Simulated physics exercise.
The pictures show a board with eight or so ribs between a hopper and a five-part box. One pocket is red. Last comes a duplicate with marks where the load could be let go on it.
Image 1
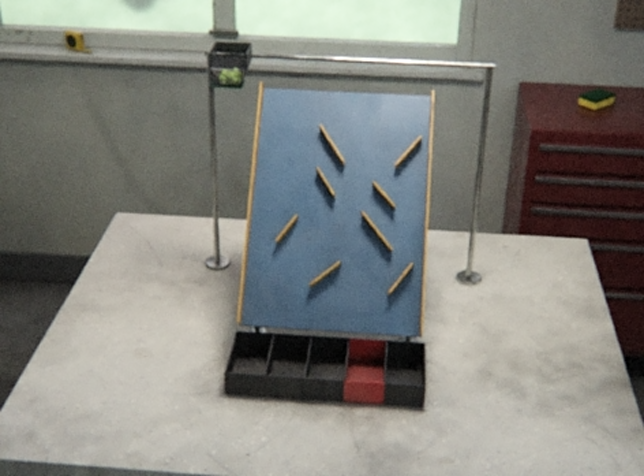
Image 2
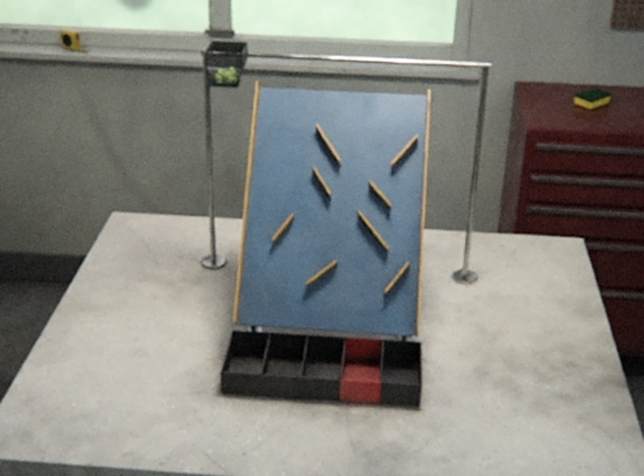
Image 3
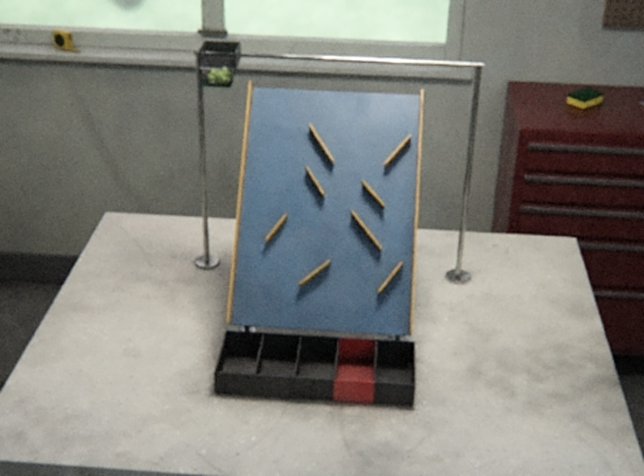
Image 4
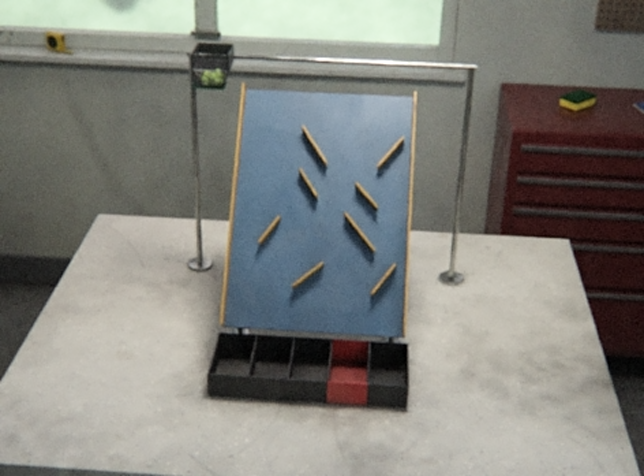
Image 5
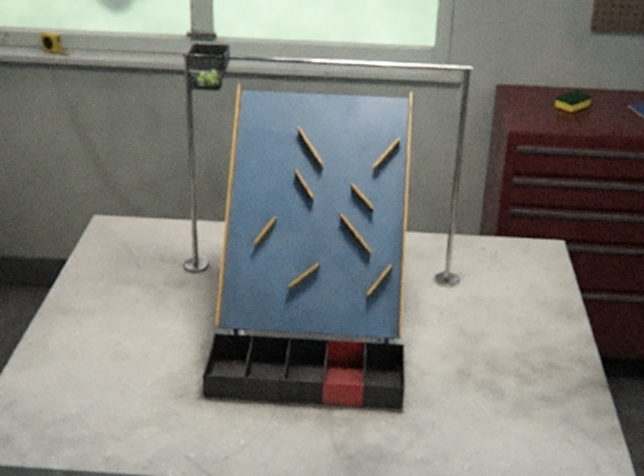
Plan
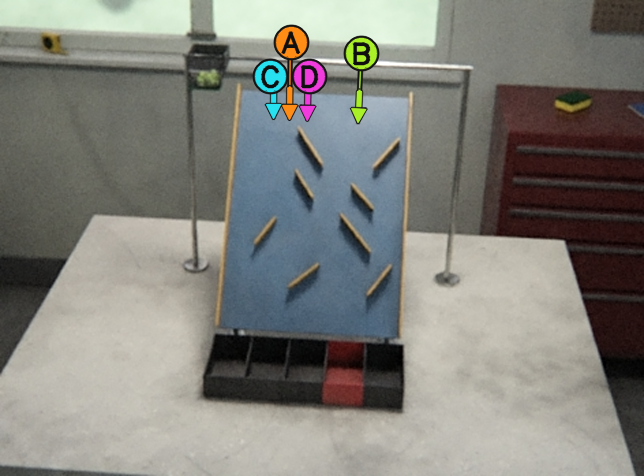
In this clip, a small hopper with green contents hangs at the left of a metal rail above a sloped blue board with eight ribs and a five-part tray with one red pocket; only the view shifts slightly rightward.
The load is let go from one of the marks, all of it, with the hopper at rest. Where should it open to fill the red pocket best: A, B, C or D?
I would pick mark D.
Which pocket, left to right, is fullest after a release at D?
The fourth.
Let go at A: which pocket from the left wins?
The first.
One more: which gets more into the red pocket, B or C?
B it is.
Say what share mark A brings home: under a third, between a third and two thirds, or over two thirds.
Under a third.
On the marked copy, mark A meets the board at (289, 114); mark B meets the board at (358, 117); mark C meets the board at (273, 113); mark D meets the board at (307, 115).
Choosing A, a small share in the red pocket, the bulk in other pockets, a small share outside the box.
Choosing B, close to a quarter in the red pocket, close to half in other pockets, close to a quarter outside the box.
Choosing C, none at all in the red pocket, the bulk in other pockets, a small share outside the box.
Choosing D, close to half in the red pocket, close to a third in other pockets, close to a quarter outside the box.
